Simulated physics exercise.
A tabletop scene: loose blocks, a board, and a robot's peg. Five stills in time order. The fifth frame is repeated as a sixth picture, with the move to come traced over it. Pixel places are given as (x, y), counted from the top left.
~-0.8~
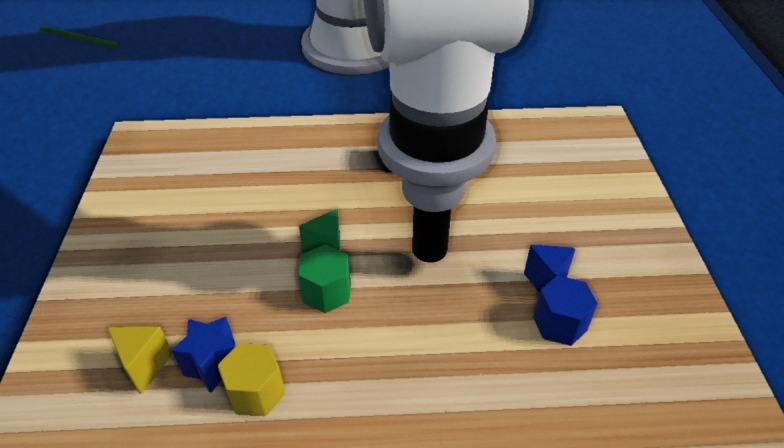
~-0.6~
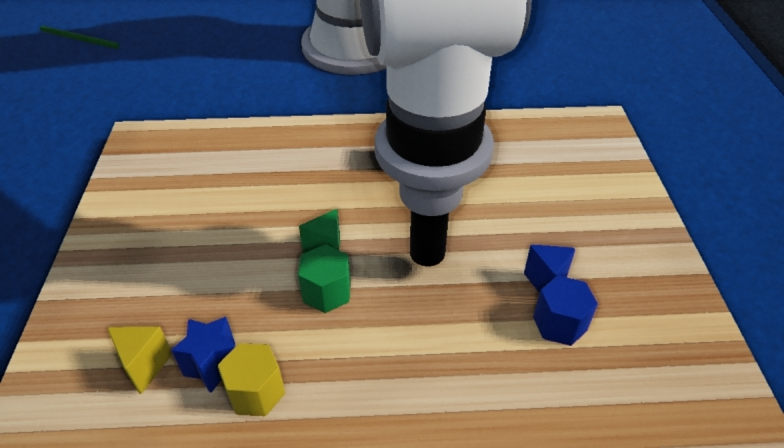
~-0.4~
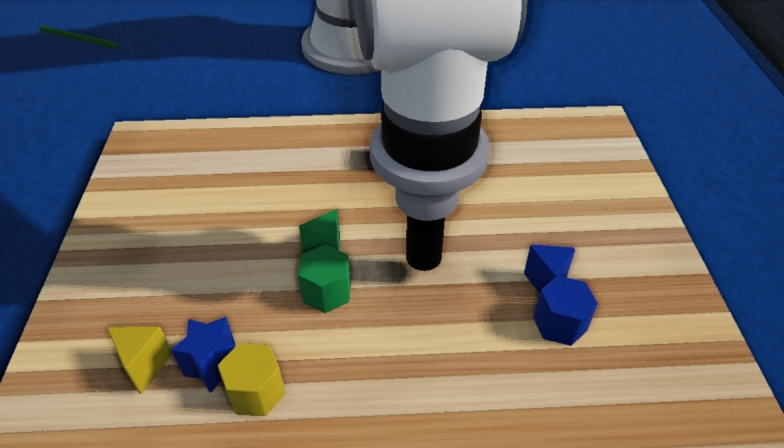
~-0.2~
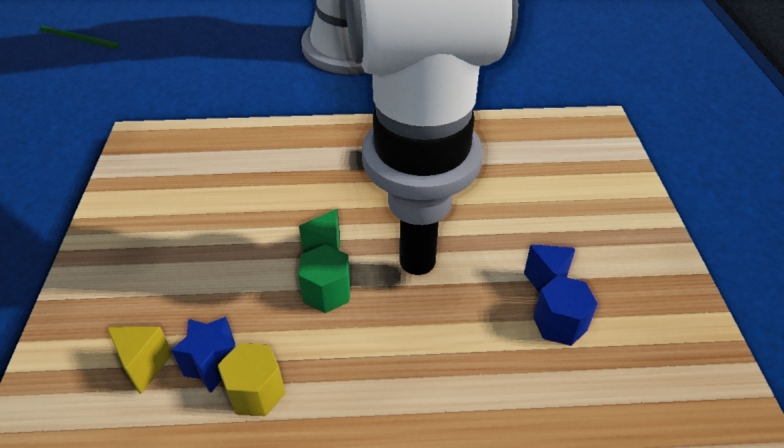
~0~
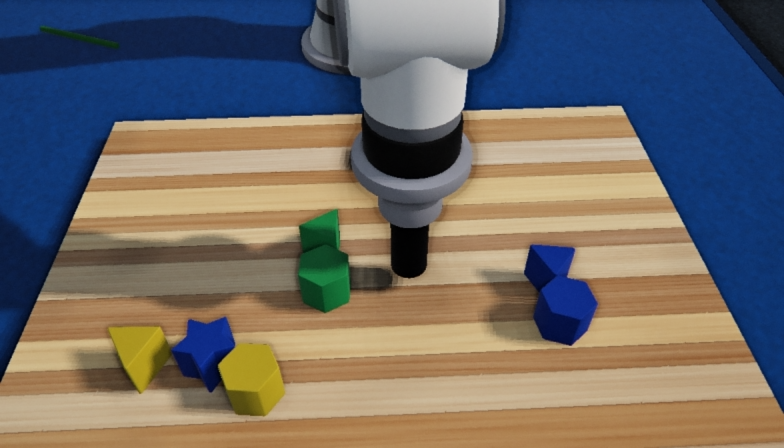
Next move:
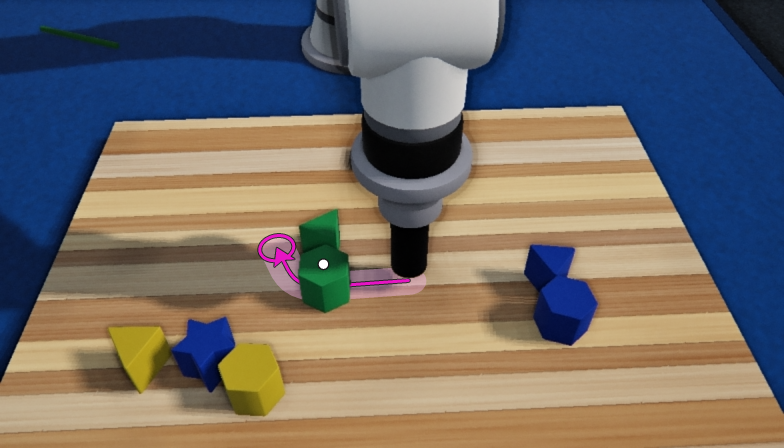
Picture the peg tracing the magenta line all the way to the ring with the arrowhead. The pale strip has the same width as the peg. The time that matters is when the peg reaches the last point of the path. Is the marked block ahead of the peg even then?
That would be a no.
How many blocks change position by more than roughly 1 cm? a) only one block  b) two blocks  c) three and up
Option a.
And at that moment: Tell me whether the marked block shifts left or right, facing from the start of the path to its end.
That's a shift to the left.
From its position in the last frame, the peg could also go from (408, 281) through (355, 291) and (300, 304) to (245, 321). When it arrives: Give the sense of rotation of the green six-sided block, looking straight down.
The sense of turning is clockwise.
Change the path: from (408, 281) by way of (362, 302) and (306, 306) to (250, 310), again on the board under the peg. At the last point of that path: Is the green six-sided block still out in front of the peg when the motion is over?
The answer is no.
Drawn move, from (408, 281) over (354, 285) and (300, 282) to (277, 248); the dot is on the green six-sided block.
The first path, step by step. One third of the way, peg at (352, 269); green six-sided block at (308, 268).
Two thirds of the way, peg at (297, 266); green six-sided block at (260, 279), turned 55° anticlockwise.
At the end, peg at (274, 232); green six-sided block at (260, 279), turned 55° anticlockwise; green triangular piece still.
